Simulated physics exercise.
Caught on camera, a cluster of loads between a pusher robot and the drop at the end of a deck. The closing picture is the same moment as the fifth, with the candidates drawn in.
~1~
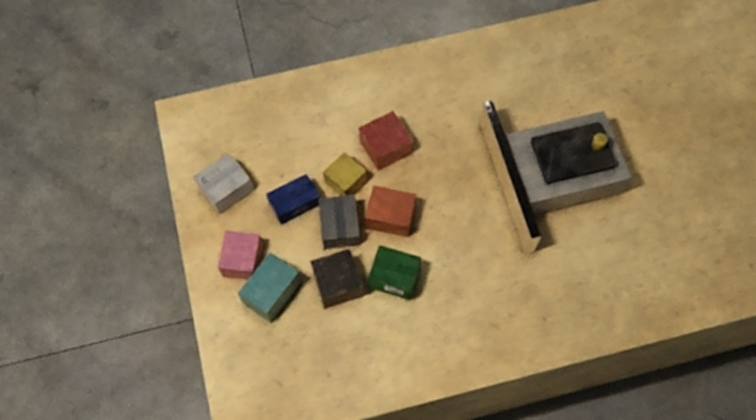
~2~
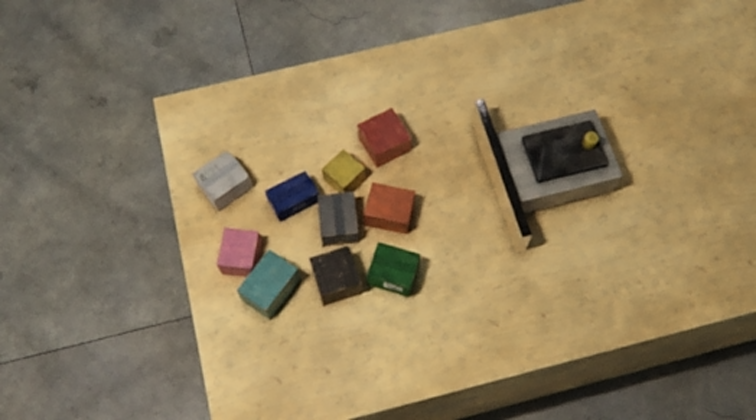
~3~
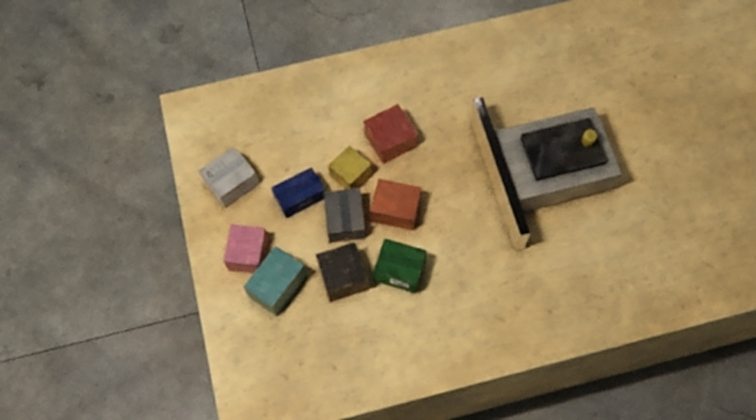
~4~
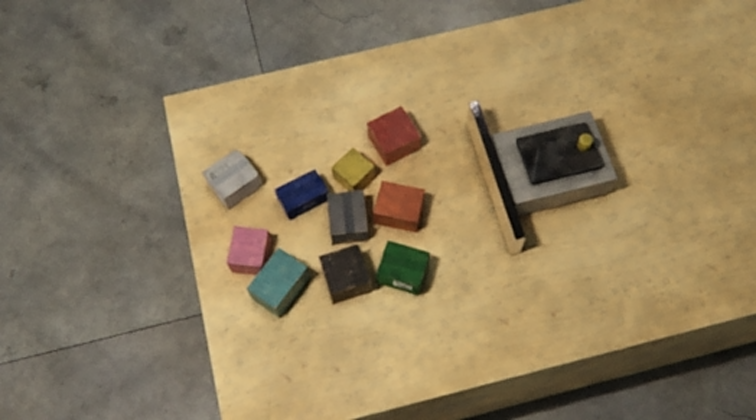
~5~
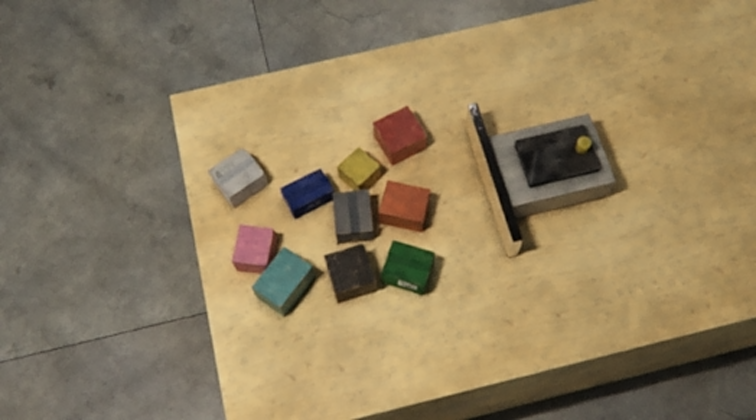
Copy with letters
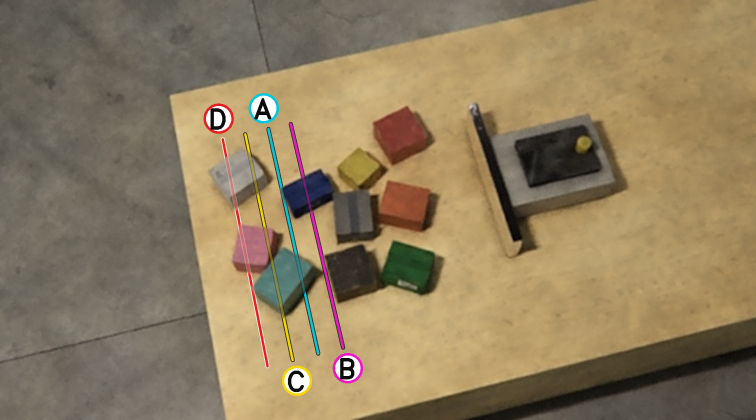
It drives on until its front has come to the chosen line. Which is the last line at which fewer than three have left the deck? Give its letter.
C.
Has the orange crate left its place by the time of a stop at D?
Yes.
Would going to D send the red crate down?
No.
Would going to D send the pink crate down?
Yes.
On the copy, A at (292, 235); B at (315, 230); C at (268, 241); D at (244, 247).
On C. First, robot (471, 176); red crate (369, 134); green parcel (397, 273).
Then, robot (389, 195); turquoise crate (233, 295); pink crate (228, 246).
Finally, robot (326, 210); turquoise crate over the edge; pink crate over the edge; two fallen.
By contrast, A is within the limit but short; B is within the limit but short; D drops six.
